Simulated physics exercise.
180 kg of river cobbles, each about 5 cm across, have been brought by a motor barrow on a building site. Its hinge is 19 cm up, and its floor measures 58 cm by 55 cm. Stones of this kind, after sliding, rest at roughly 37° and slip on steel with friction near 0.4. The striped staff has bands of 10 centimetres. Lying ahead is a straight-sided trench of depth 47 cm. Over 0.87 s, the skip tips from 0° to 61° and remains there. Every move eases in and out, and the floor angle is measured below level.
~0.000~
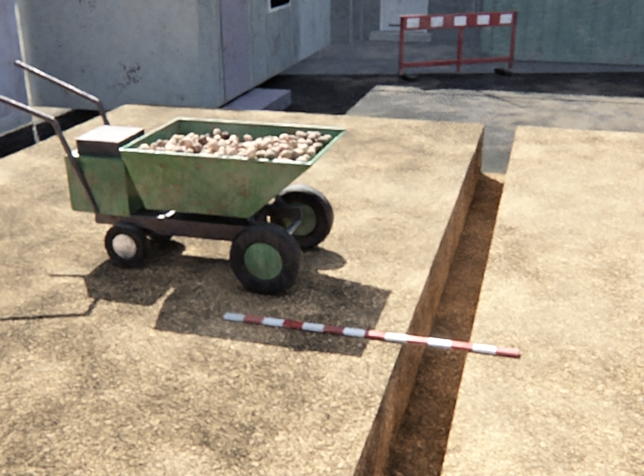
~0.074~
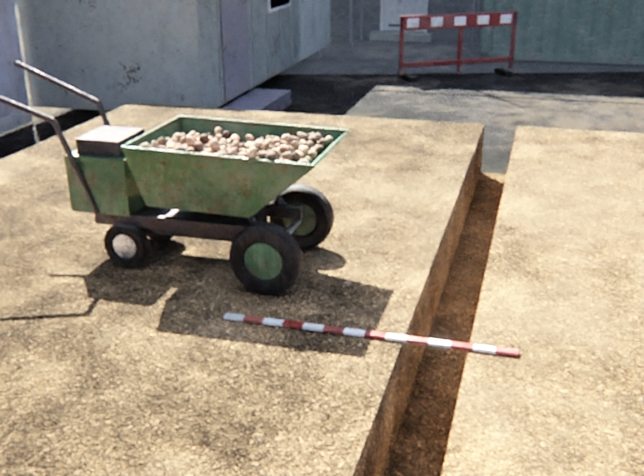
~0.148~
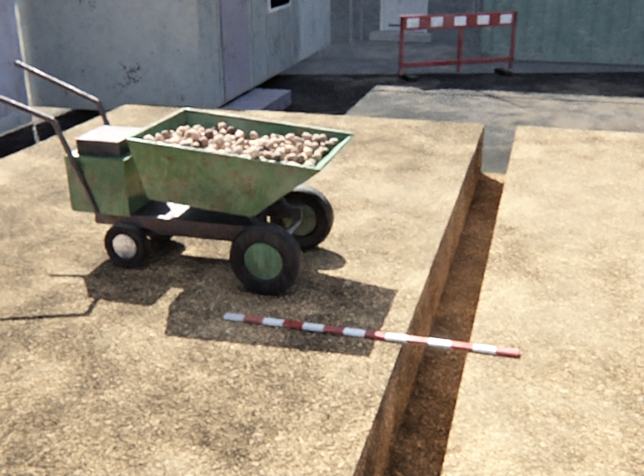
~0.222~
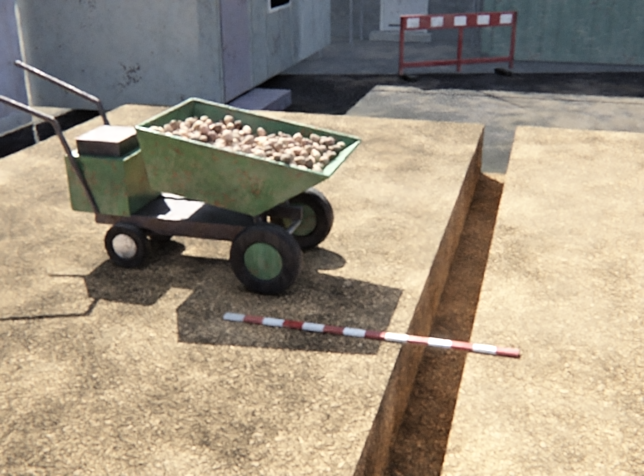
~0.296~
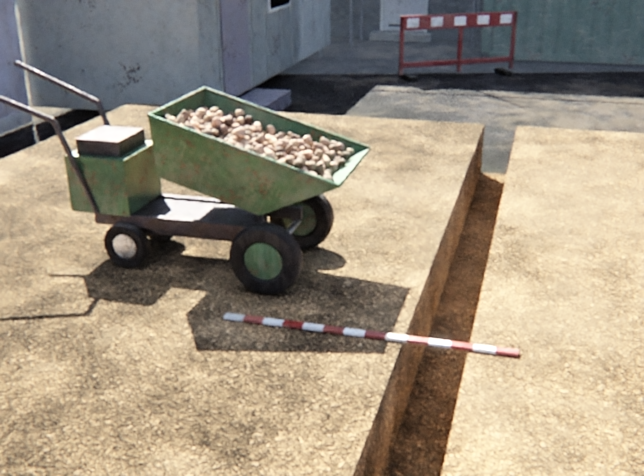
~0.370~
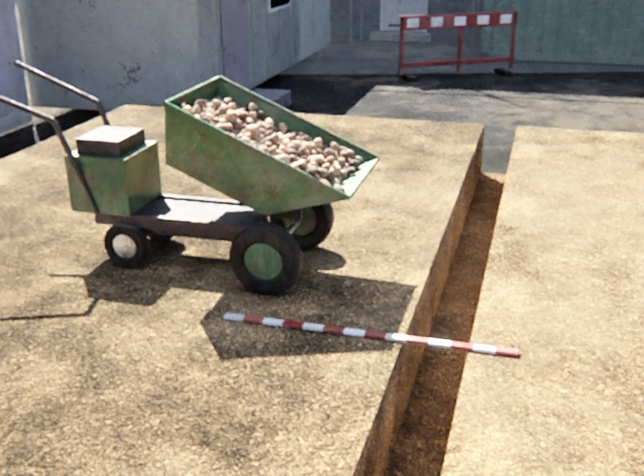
A green motor barrow loaded with pale stones stood beside a narrow trench, near a red-and-white striped staff, while its skip slowly tilted, the back end rising and the front lip dipping to the right.
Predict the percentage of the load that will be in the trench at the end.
Predicted: Roughly 87 %.
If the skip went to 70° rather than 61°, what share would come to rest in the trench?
Expect roughly 75 per cent.
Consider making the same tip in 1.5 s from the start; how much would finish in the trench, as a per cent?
Then about 85 per cent.
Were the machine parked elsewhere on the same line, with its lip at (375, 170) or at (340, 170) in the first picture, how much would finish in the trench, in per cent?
About 50 per cent first, then about 85 per cent.
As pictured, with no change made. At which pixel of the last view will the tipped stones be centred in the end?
About (447, 340).
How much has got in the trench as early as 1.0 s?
5 per cent or so by then.
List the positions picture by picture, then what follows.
In the first frame, lip at (311, 165), floor tilted 0°, highest stones at (277, 141).
In the second frame, the skip is at 1°, its lip at (314, 167); the top of the load is at (261, 141); the stones move at 0.3 m/s on average.
In the third frame, the skip is at 5°, its lip at (320, 171); the top of the load is at (206, 135); the stones move at 0.5 m/s on average.
In the fourth frame, lip at (329, 177), floor tilted 10°, highest stones at (193, 127); the stones move at 0.7 m/s on average.
In the fifth frame, lip at (339, 186), floor tilted 16°, highest stones at (200, 116); the stones move at 0.9 m/s on average.
In the sixth frame, lip at (350, 198), floor tilted 24°, highest stones at (213, 106); the stones move at 0.9 m/s on average.
After 0.6 s the floor is at 51°; 100 % in the skip; the foremost stones are at (379, 217).
After 1.0 s the floor is at 61°; 83 % in the skip, 12 % short of the trench, 5 % in the trench; the foremost stones are at (440, 307).
After 1.3 s the floor is at 61°; 36 % in the skip, 13 % short of the trench, 50 % in the trench, 1 % past the trench; the foremost stones are at (514, 288).
After 3.3 s the floor is at 61°; 0 % in the skip, 12 % short of the trench, 87 % in the trench, 1 % past the trench; the foremost stones are at (584, 298).
